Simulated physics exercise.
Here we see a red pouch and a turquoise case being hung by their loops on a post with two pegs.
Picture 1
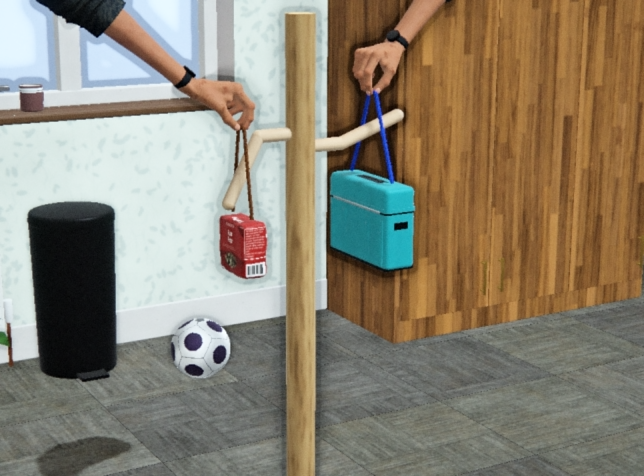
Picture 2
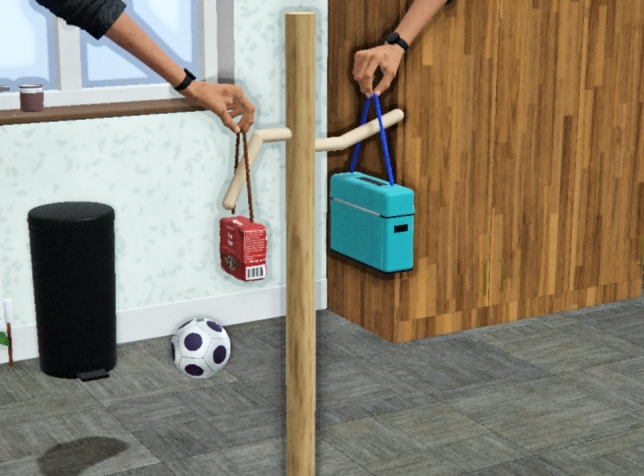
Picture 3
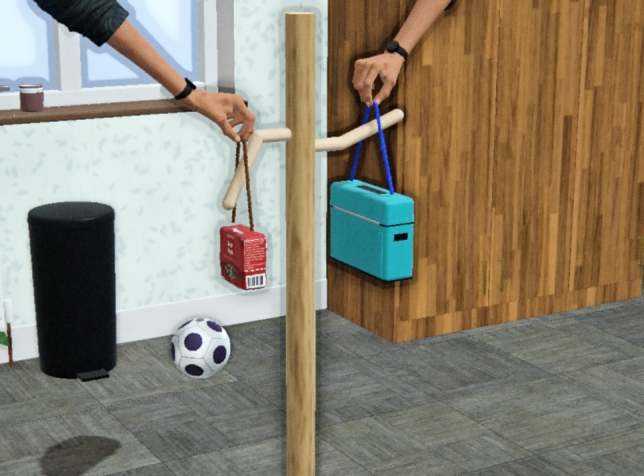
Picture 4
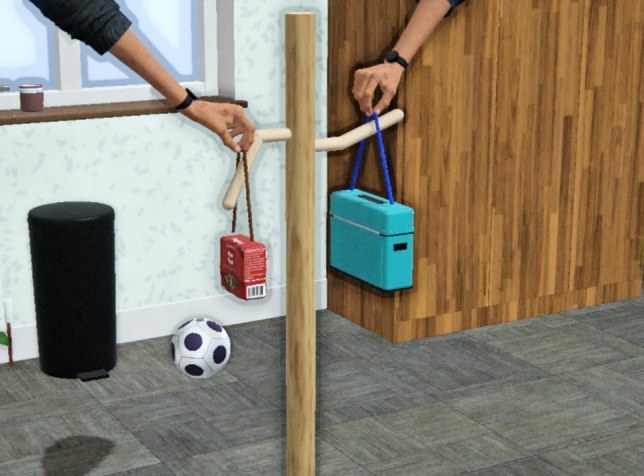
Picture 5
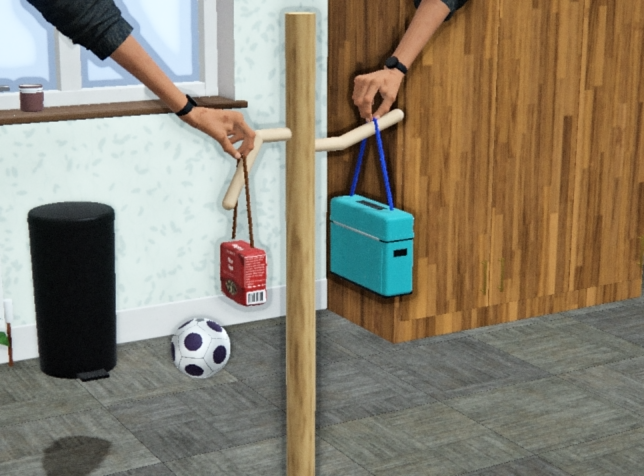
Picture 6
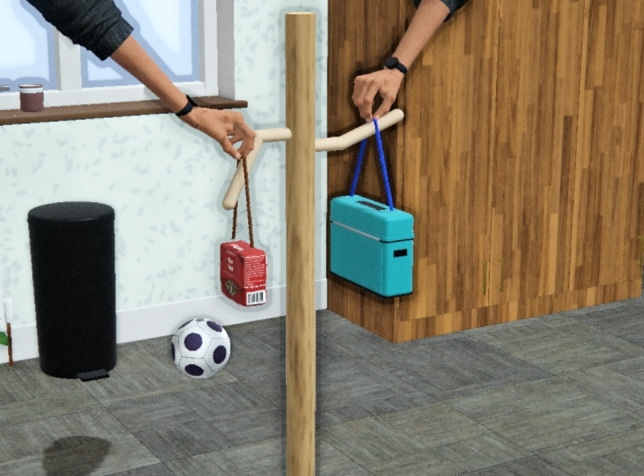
We see two hands holding a red pouch and a turquoise case by their loops beside a wooden post with two pegs; both hands lower the items slightly, then stay nearly still, still gripping the loops.
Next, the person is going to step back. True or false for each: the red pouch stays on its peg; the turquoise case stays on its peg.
Red pouch staying put: False; turquoise case staying put: True.
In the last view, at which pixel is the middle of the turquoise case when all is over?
It winds up near (336, 264) in the last view.
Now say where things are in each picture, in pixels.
Red pouch (243, 246); turquoise case (371, 219); left peg tip (229, 204); right peg tip (397, 115), in the first picture.
Red pouch (243, 249); turquoise case (371, 221), in the second picture.
Red pouch (243, 257); turquoise case (371, 230), in the third picture.
Red pouch (243, 267); turquoise case (371, 239), in the fourth picture.
Red pouch (243, 273); turquoise case (371, 245), in the fifth picture.
Red pouch (243, 273); turquoise case (371, 245); left peg tip (229, 204), sloping steeply down; right peg tip (397, 115), pointing up, in the sixth picture.
Then, 0.38 s later than the last view, red pouch falling; turquoise case hanging from its loop near (356, 257).
Then, 0.70 s later than the last view, red pouch on the floor; turquoise case hanging from its loop near (323, 265).
Finally, red pouch on the floor; turquoise case hanging from its loop near (336, 264). The red pouch slips off its peg and the turquoise case holds on.
